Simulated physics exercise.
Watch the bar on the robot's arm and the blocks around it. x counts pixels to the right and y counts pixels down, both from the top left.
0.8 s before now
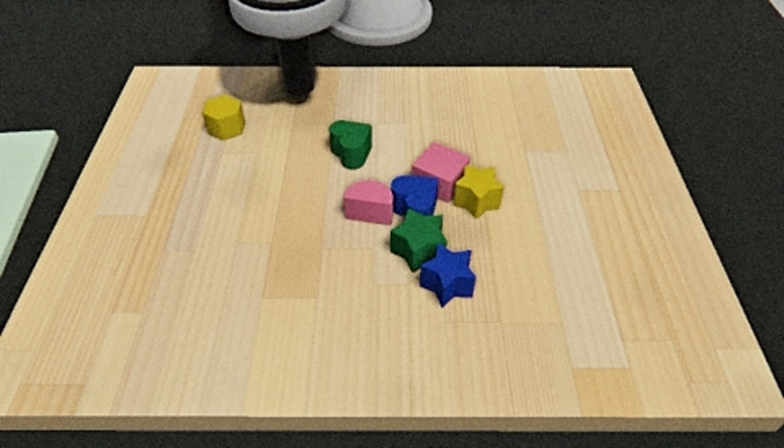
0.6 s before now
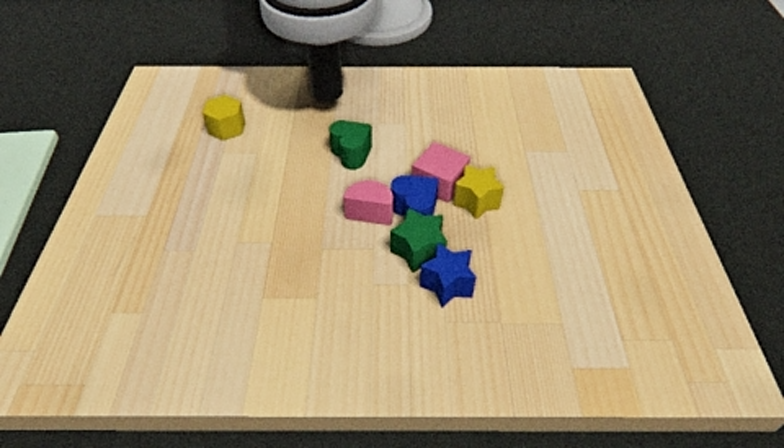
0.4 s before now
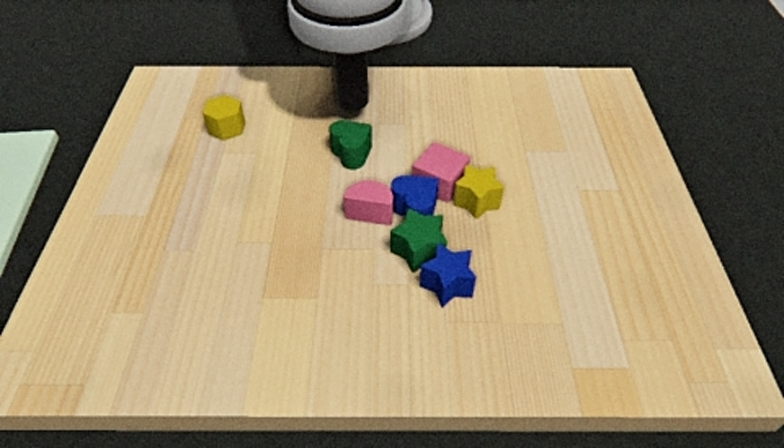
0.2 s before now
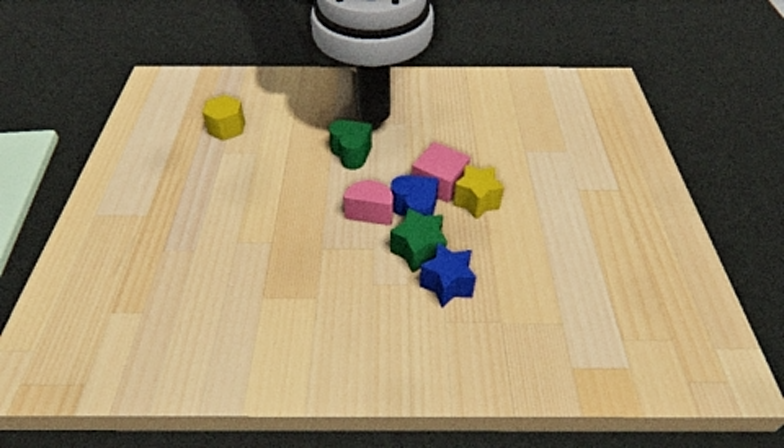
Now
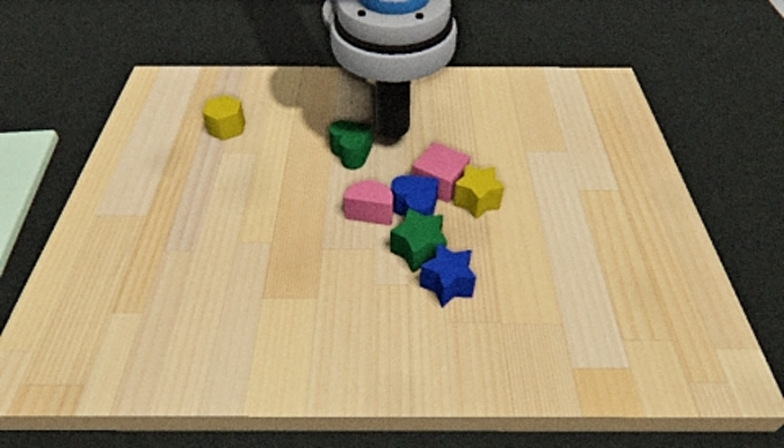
On a wooden board, a robot arm moving its dark bar rightward and slightly nearer past colourful blocks, which all stay still.
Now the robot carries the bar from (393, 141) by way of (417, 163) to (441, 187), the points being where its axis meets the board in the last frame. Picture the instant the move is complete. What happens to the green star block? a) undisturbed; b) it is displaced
Answer: A.
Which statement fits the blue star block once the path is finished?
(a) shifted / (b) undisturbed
My pick is b.
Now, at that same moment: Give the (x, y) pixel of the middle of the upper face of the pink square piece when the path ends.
(477, 183)
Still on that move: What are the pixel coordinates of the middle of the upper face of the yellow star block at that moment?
Answer: (513, 205).
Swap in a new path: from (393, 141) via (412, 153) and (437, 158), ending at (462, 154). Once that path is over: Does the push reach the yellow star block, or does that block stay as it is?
At the moment the path ends, the yellow star block no longer stands where it did.
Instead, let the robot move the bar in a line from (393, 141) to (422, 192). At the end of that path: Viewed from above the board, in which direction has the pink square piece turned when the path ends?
My answer: Anticlockwise.
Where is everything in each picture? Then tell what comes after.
The first picture shows tip of the bar (300, 87), middles of tops, green star block (421, 229), pink square piece (442, 160), blue star block (450, 264), yellow star block (480, 180).
The second picture shows bar (328, 93), nothing pushed.
The third picture shows bar (353, 102), nothing pushed.
The fourth picture shows bar (375, 114), nothing pushed.
The fifth picture shows bar (393, 128), green star block (421, 229), pink square piece (442, 160), blue star block (450, 264), yellow star block (480, 180).
The first path, step by step. Halfway along, bar (418, 149); pink square piece (445, 163); yellow star block (482, 182).
At the end, bar (442, 174); green star block unmoved; pink square piece (477, 183); blue star block unmoved; yellow star block (513, 205), turned 10° clockwise.
